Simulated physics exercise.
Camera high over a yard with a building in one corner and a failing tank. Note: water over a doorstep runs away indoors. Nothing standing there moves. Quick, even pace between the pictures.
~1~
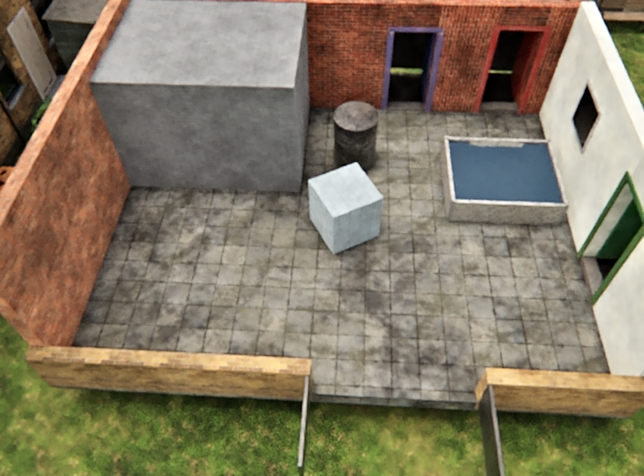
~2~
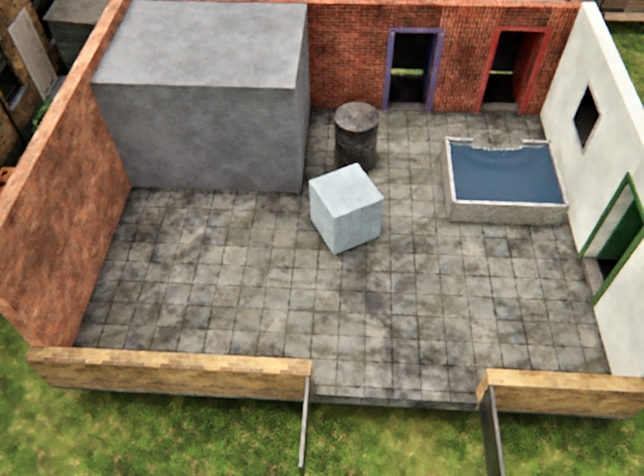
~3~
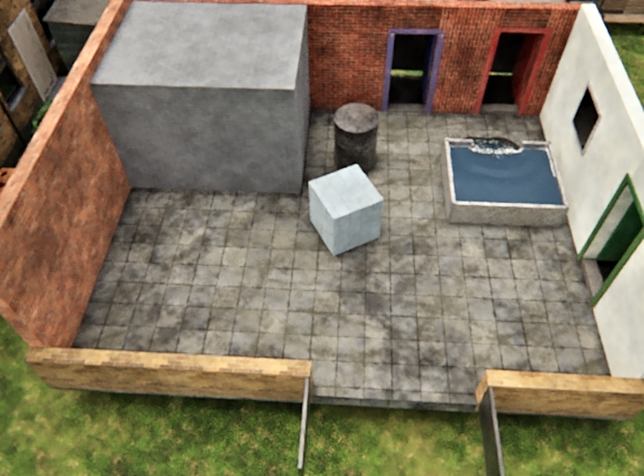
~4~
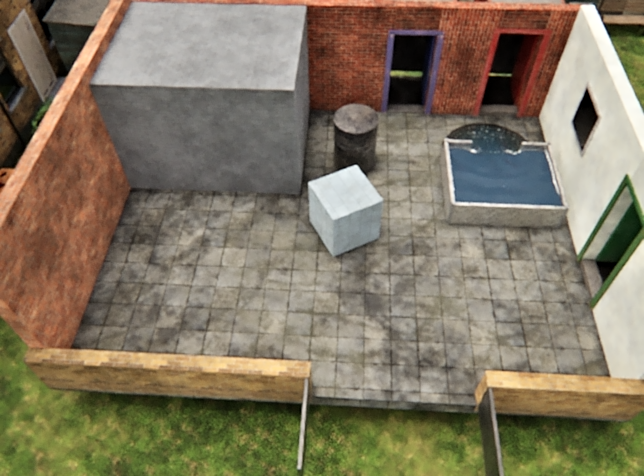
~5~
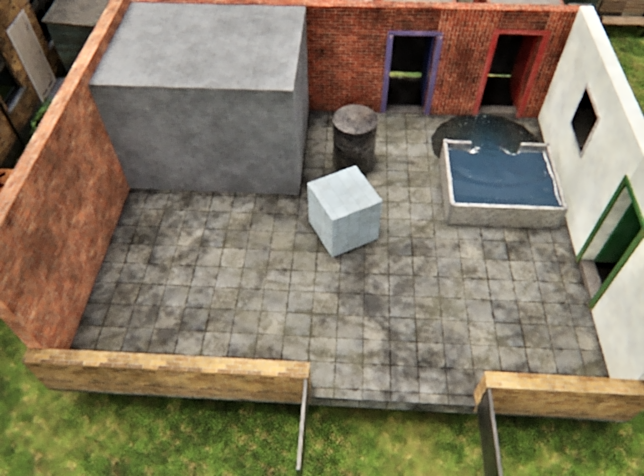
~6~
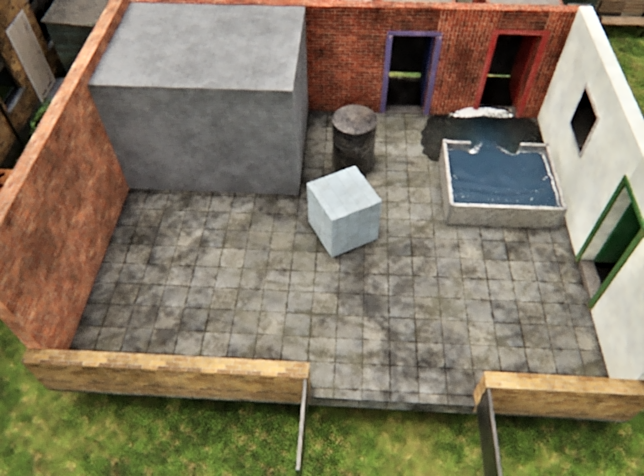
Water pouring over the far side of an open tank in a walled yard, spreading dark across paving toward the brick wall.
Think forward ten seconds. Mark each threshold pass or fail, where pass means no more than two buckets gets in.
Green door - pass; blue door - fail; red door - fail.
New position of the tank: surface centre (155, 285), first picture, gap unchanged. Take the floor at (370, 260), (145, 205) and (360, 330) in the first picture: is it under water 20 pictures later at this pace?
In order, the three spots end up untouched, waterlogged and untouched.
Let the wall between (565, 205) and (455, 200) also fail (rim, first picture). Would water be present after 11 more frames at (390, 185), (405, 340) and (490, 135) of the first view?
Bone-dry, submerged, bone-dry.
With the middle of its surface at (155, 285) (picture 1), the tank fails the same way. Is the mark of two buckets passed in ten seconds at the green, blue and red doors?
In short, green door comes in lower; blue door comes in lower; and red door comes in lower.
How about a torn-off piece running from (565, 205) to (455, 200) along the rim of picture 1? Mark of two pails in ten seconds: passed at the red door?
Result - red undershoots.
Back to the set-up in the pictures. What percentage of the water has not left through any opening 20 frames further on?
About 88 %.
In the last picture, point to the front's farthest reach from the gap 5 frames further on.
Somewhere near (395, 117).
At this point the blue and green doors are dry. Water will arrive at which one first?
Soonest: The blue one.
A moment on, water covers 10 % of the floor; the green door not reached, the blue door wet at the sill, nothing in, the red door over two buckets in.
Next, water covers 15 % of the floor; the green door not reached, the blue door under two buckets in, the red door far over two buckets in.
Then, water covers 20 % of the floor; the green door not reached, the blue door over two buckets in, the red door far over two buckets in.
Later, water covers 35 % of the floor; the green door wet at the sill, nothing in, the blue door over two buckets in, the red door far over two buckets in.
In the end, water covers 45 % of the floor; the green door wet at the sill, nothing in, the blue door over two buckets in, the red door far over two buckets in.
